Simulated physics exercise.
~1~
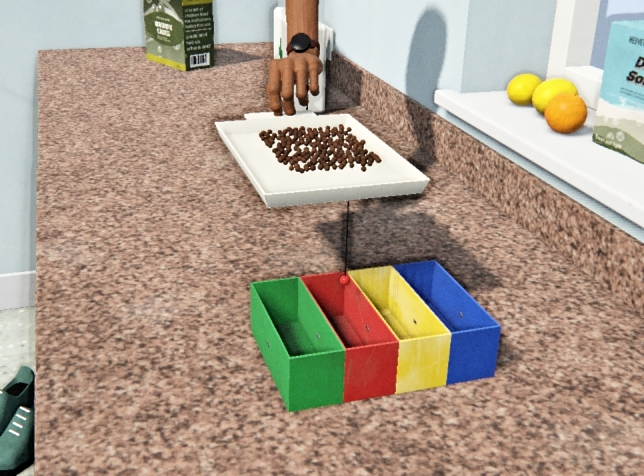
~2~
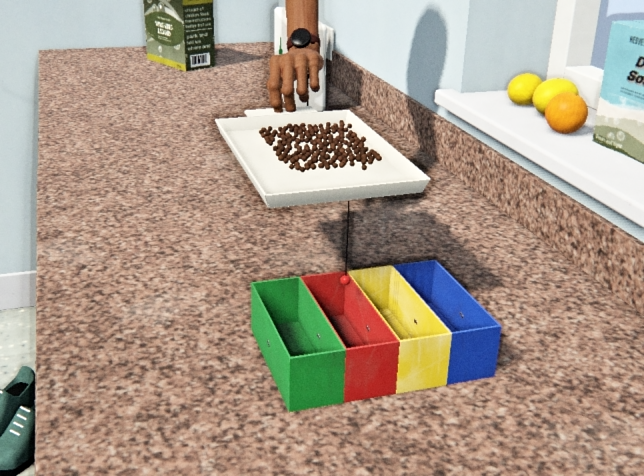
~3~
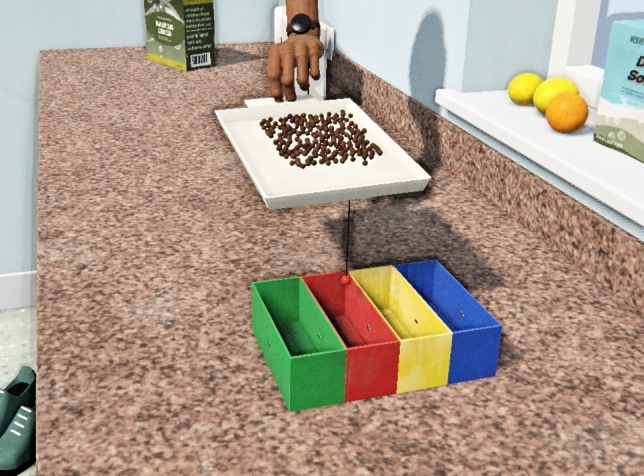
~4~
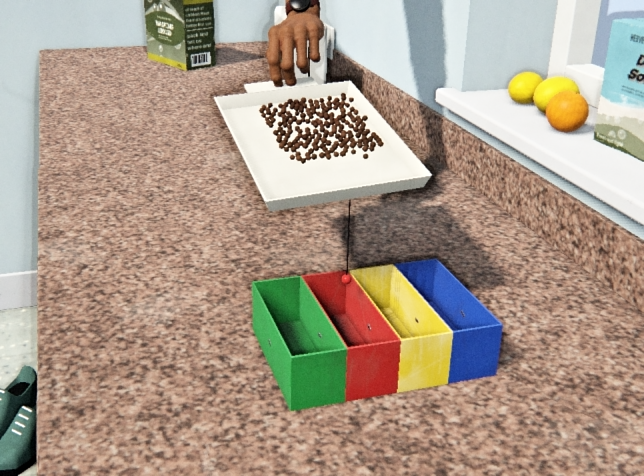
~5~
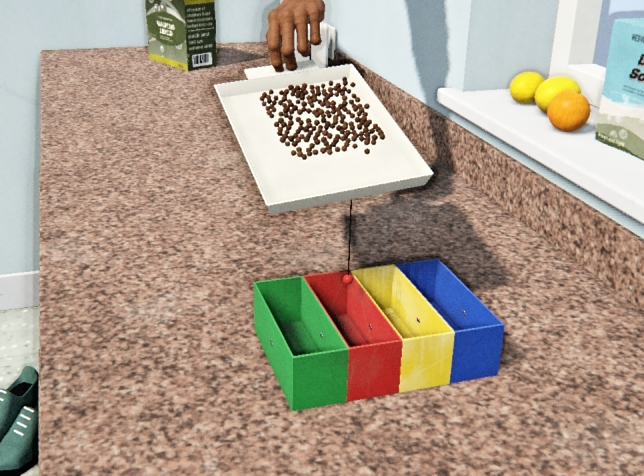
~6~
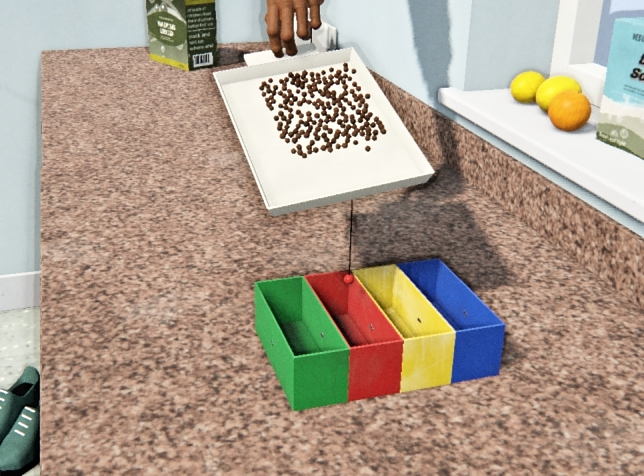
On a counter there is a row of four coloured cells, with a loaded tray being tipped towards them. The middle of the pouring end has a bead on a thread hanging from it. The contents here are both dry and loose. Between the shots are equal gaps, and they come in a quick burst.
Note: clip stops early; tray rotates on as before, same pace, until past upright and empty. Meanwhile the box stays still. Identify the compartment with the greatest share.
Greatest share: Green.
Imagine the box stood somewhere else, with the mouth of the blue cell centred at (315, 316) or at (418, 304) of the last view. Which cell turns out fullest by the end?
The first time it is that yellow cell; the second time it is green.
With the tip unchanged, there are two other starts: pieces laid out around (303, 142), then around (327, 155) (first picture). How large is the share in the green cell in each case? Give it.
Close to 70 per cent, followed by close to 70 per cent.
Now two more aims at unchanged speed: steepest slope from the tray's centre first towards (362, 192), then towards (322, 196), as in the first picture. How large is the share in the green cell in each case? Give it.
In turn, 0 percent and then 50 percent.
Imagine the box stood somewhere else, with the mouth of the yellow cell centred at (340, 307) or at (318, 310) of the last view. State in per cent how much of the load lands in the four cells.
Estimate: 100 % first, 100 % second.
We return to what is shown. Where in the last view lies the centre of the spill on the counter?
About (230, 395).
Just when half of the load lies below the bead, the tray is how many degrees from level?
That would be about 70 degrees from level.
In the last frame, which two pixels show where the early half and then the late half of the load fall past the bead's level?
For the early half I get (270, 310), and for the late half (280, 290).
Just after the last frame, tray tipped steeply; roughly a third on the tray; about a tenth in the green cell; just a few in the red cell; roughly half falling or outside the box.
A moment on, tray tipped past a quarter turn; roughly half in the green cell; just a few in the red cell; roughly a third falling or outside the box.
Further on, tray tipped past a quarter turn; roughly half in the green cell; just a few in the red cell; roughly a third falling or outside the box.
When it is over, tray tipped past a quarter turn; roughly half in the green cell; just a few in the red cell; not one in the yellow cell; not one in the blue cell; roughly a third outside the box.
